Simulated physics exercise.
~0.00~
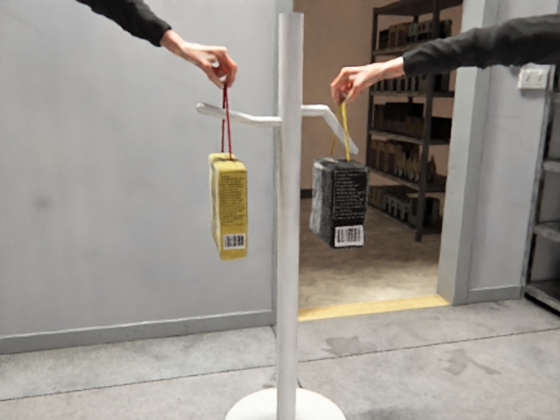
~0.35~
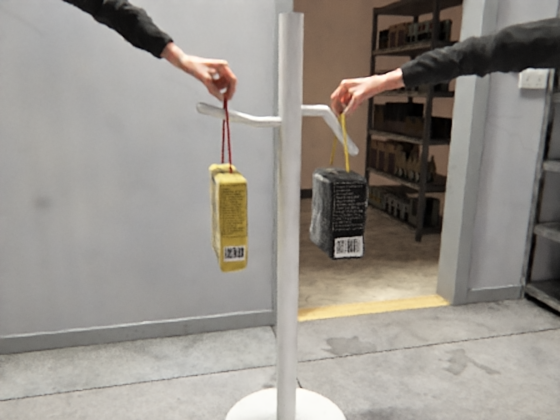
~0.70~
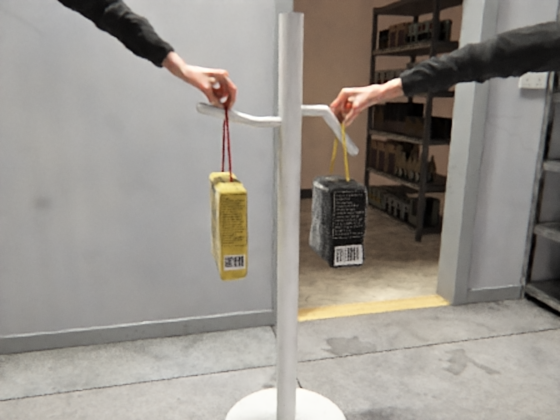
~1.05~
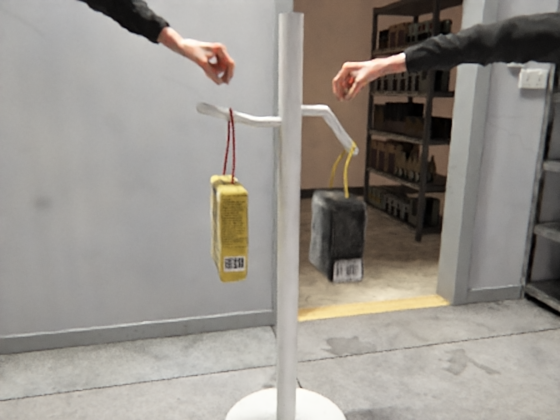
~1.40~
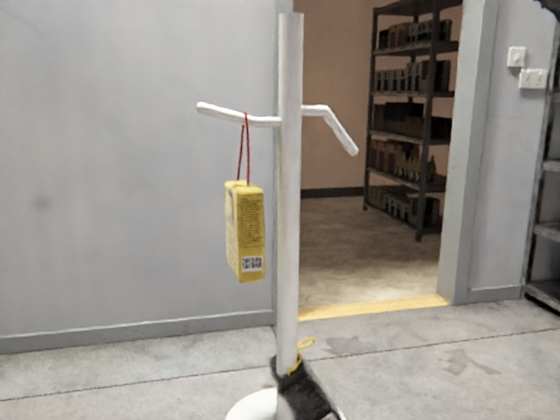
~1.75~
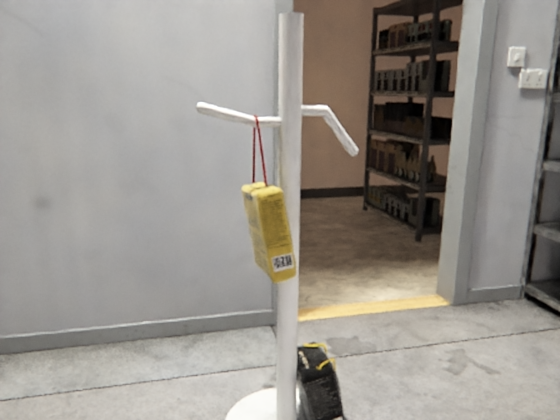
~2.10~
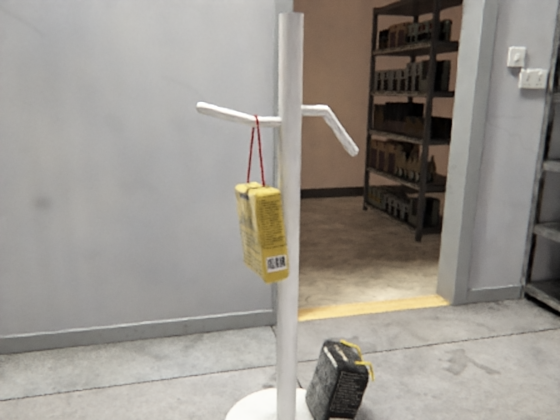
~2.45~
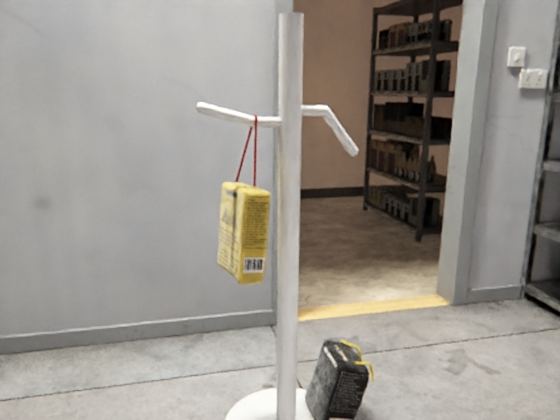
At first, two hands hold a yellow bag by a red loop and a black sack by a yellow loop beside a white post with two pegs. The hands lower them together, the yellow bag at the left peg and the black sack at the right. Then both hands let go and draw back, and the black sack slips off its down-slanting peg and drops to the floor by the base. The yellow bag slides toward the post, swinging and turning on its loop. In the end it still hangs from the left peg, while the black sack leans on the floor.
